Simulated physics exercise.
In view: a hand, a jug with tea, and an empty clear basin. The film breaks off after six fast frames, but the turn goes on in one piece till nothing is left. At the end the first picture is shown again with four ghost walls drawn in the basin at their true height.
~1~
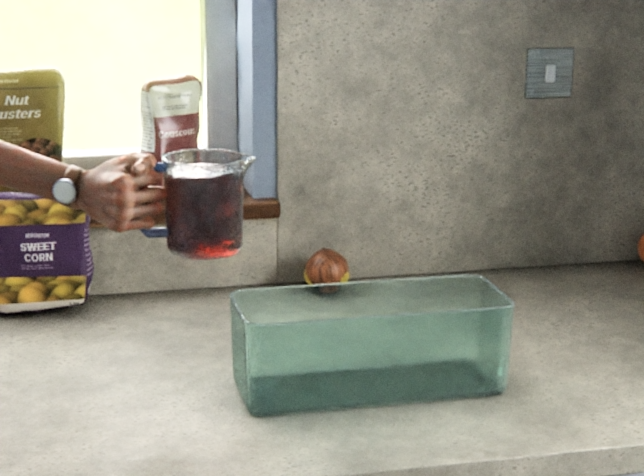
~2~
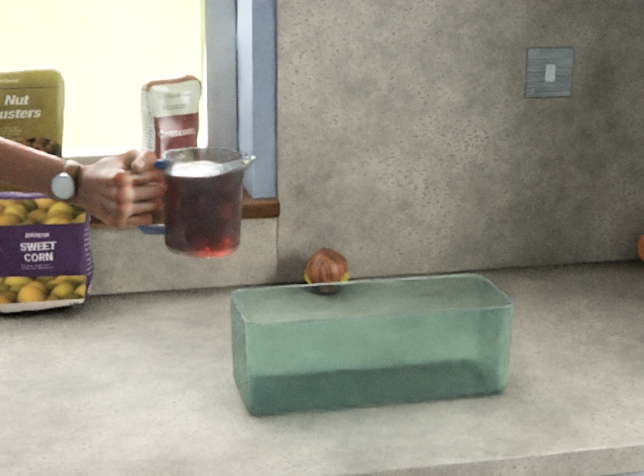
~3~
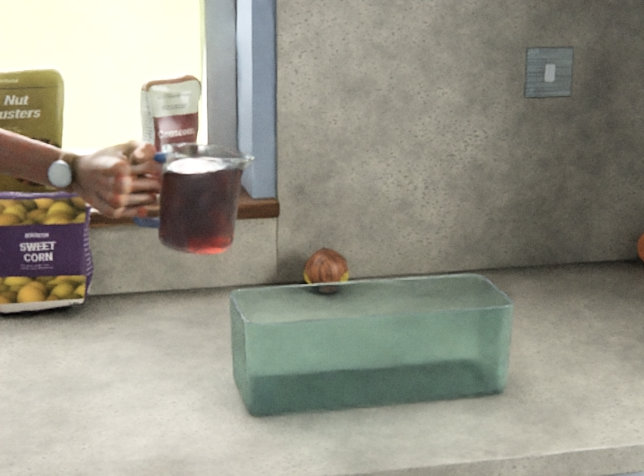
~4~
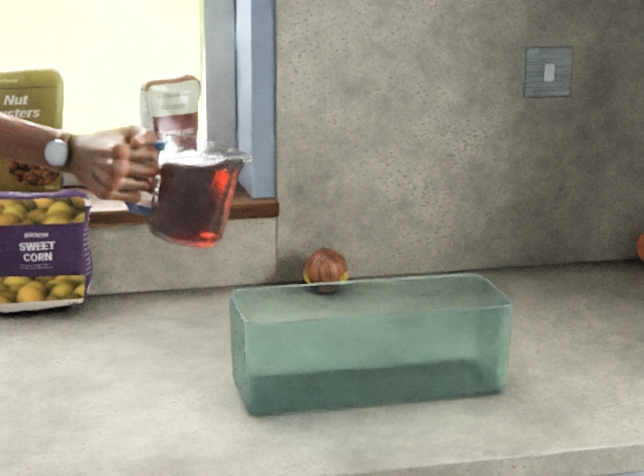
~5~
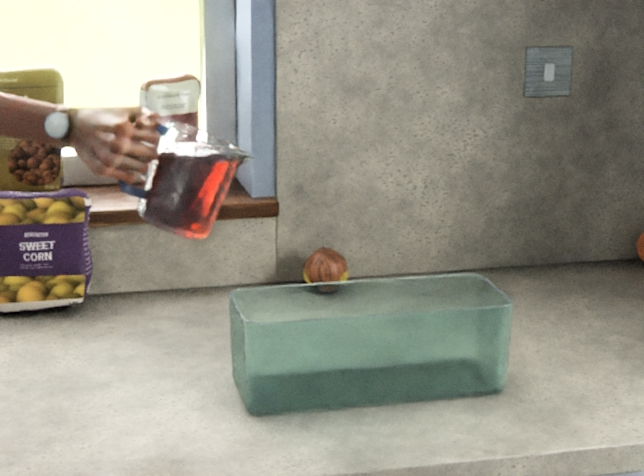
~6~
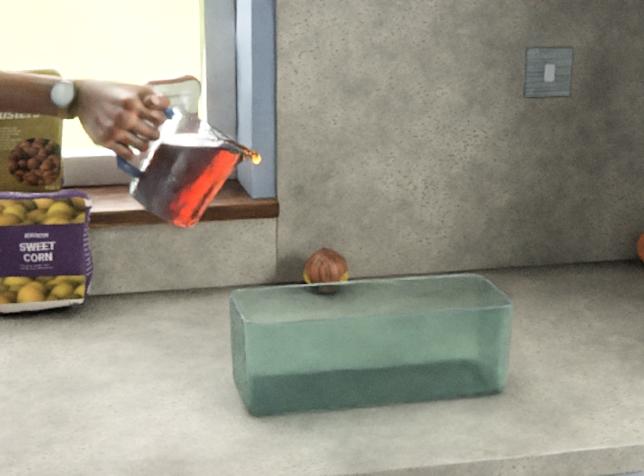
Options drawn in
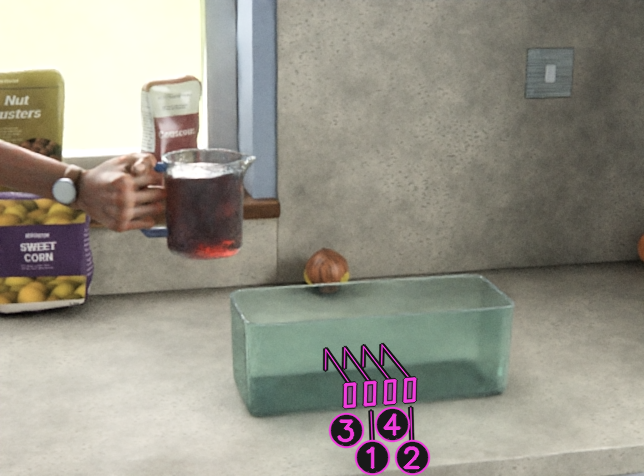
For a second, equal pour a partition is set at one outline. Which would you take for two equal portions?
Place 1 does it best.
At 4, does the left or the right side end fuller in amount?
More ends on the left.
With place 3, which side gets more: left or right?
The right side.
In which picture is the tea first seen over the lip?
In picture 6.
On the marked copy, 1 at (370, 411); 2 at (410, 407); 3 at (350, 413); 4 at (390, 409).
If 1 is chosen, about 54 % ends left of the wall and 43 % right of it.
If 2 is chosen, about 80 % ends left of the wall and 15 % right of it; 5 % is lost outside.
If 3 is chosen, about 22 % ends left of the wall and 75 % right of it; 3 % is lost outside.
If 4 is chosen, about 76 % ends left of the wall and 17 % right of it; 8 % is lost outside.
